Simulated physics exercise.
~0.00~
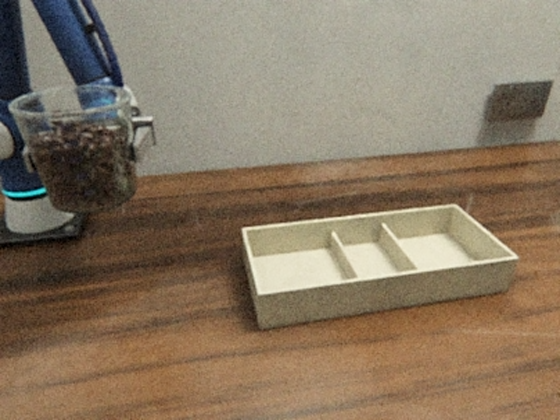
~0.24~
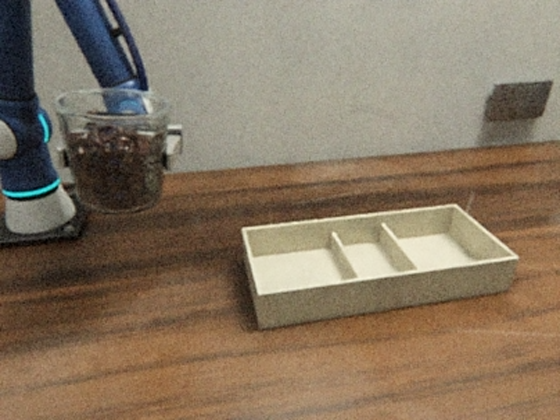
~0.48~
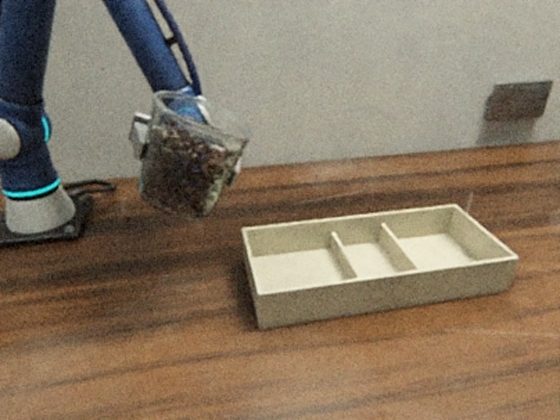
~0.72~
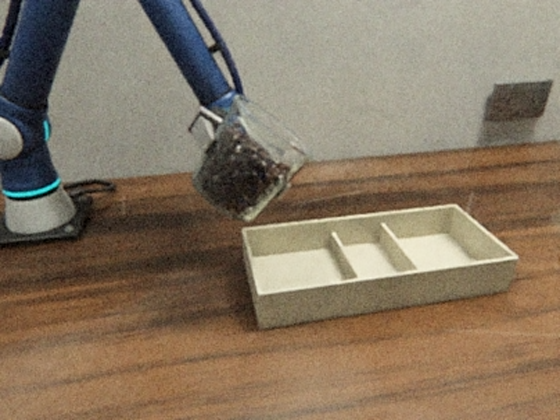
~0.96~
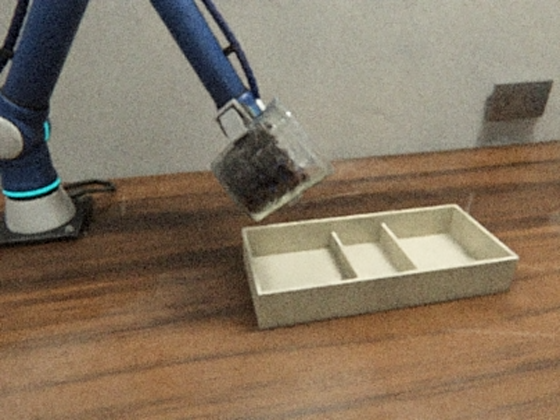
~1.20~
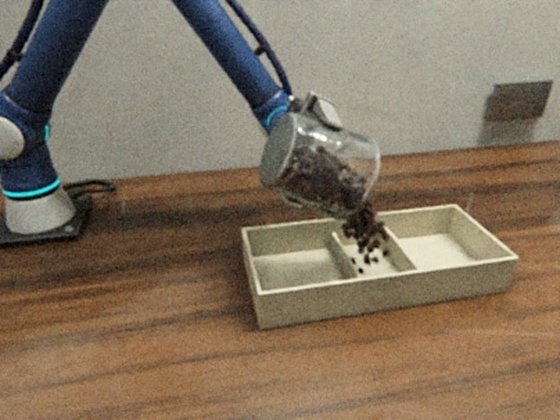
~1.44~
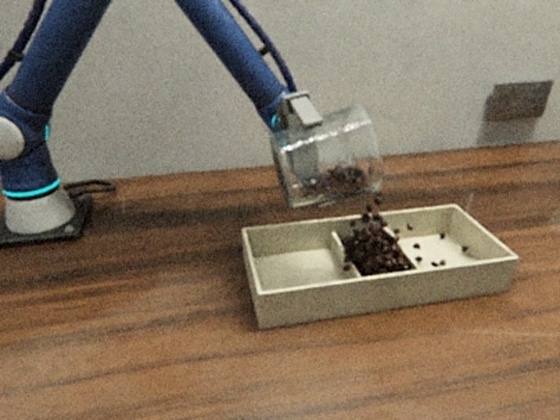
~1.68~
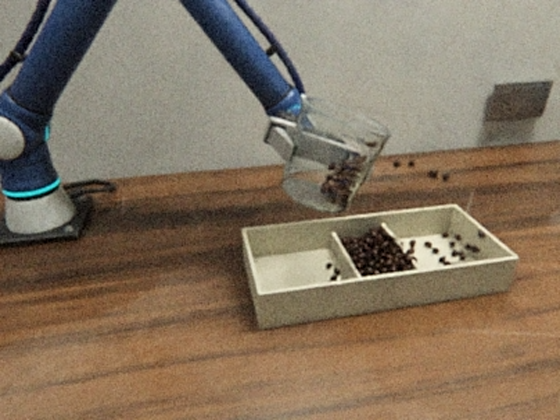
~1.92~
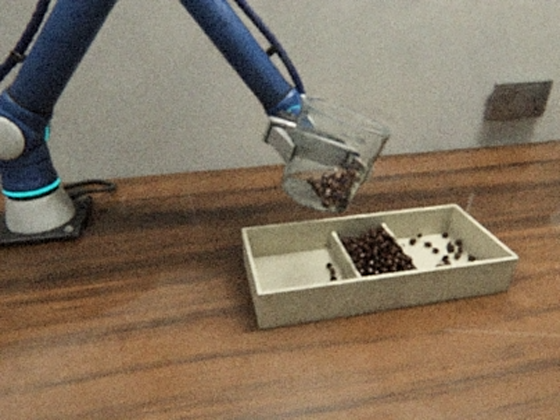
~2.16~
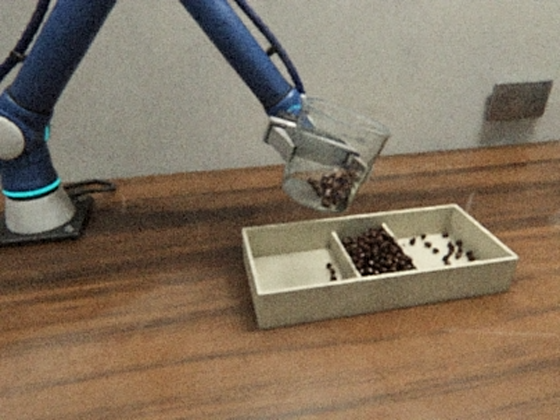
A blue robot arm holds a clear beaker of dark brown beans at the left of a wooden table, seen from a fixed, slightly raised view against a plain grey wall. To the right sits a shallow cream box split into three parts. The arm carries the beaker rightward, leaning it as it nears the box, then tips it right over. Beans pour into the middle part and heap up, while some scatter into the right part and a few into the left. The arm tilts the beaker partly back and holds still, with some beans left inside.
